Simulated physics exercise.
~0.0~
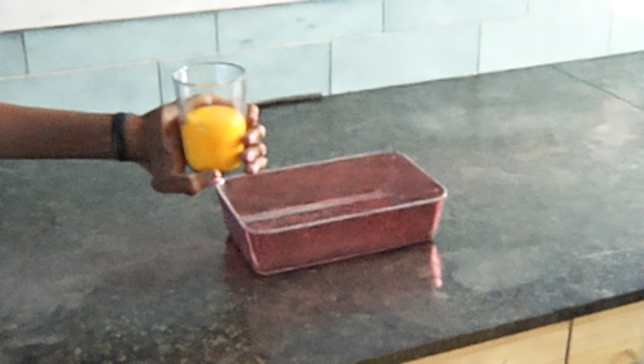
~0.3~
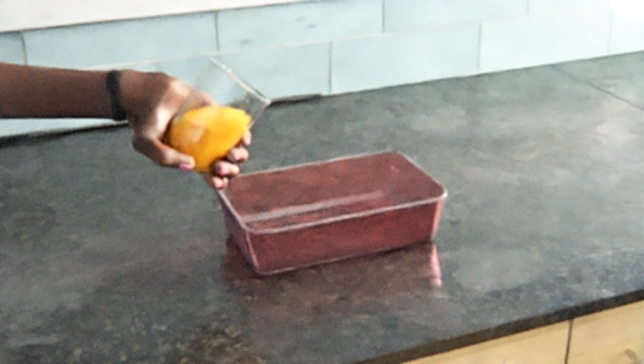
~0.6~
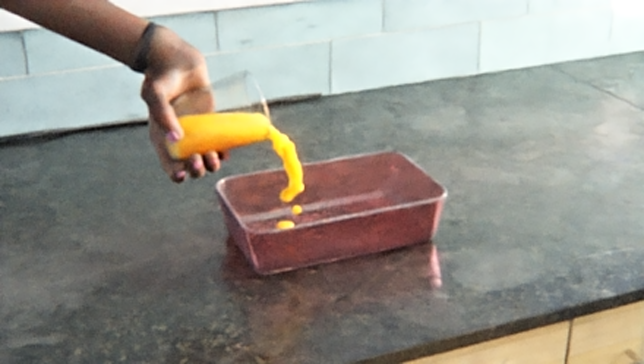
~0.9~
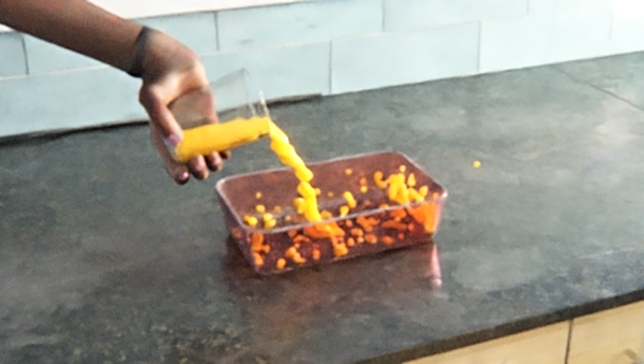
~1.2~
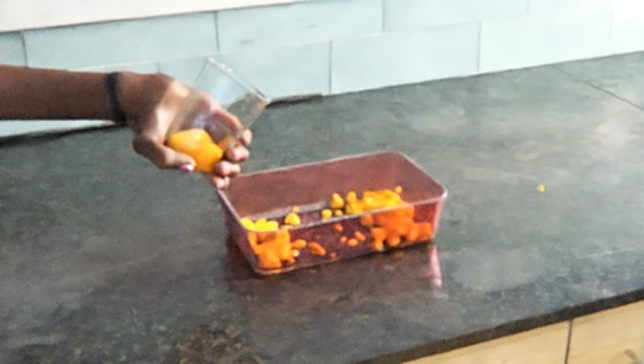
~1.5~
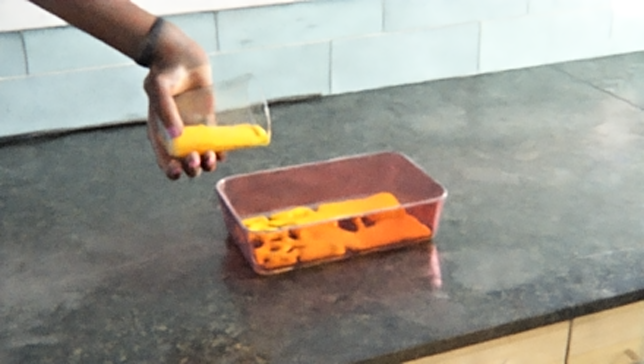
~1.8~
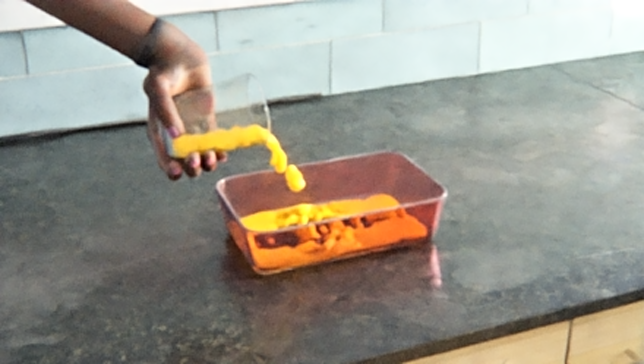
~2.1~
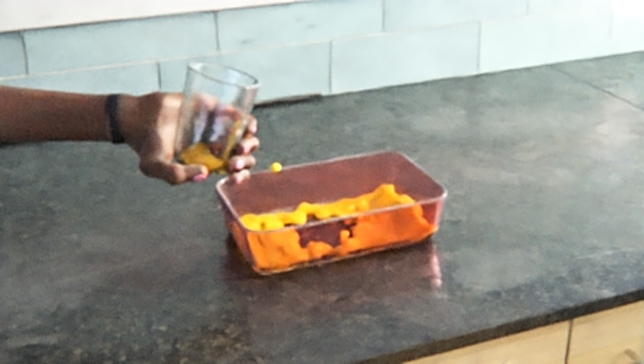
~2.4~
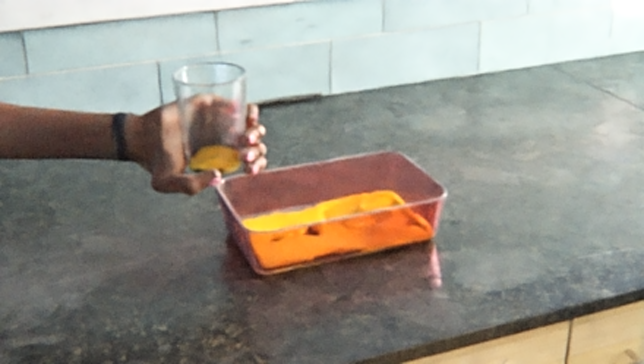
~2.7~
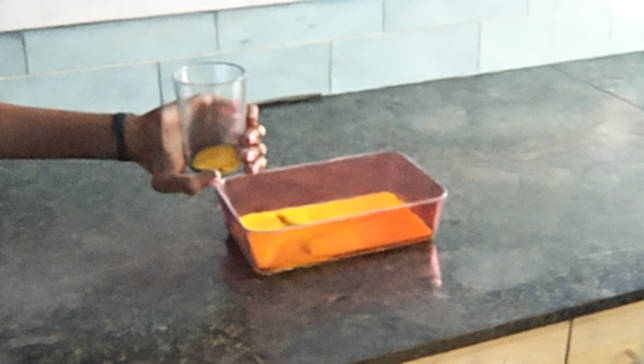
On a dark kitchen worktop, a hand tipped a glass of orange juice into a reddish see-through dish, eased it back, then tipped it again before setting it upright, leaving a little in the glass and a layer of juice across the dish.
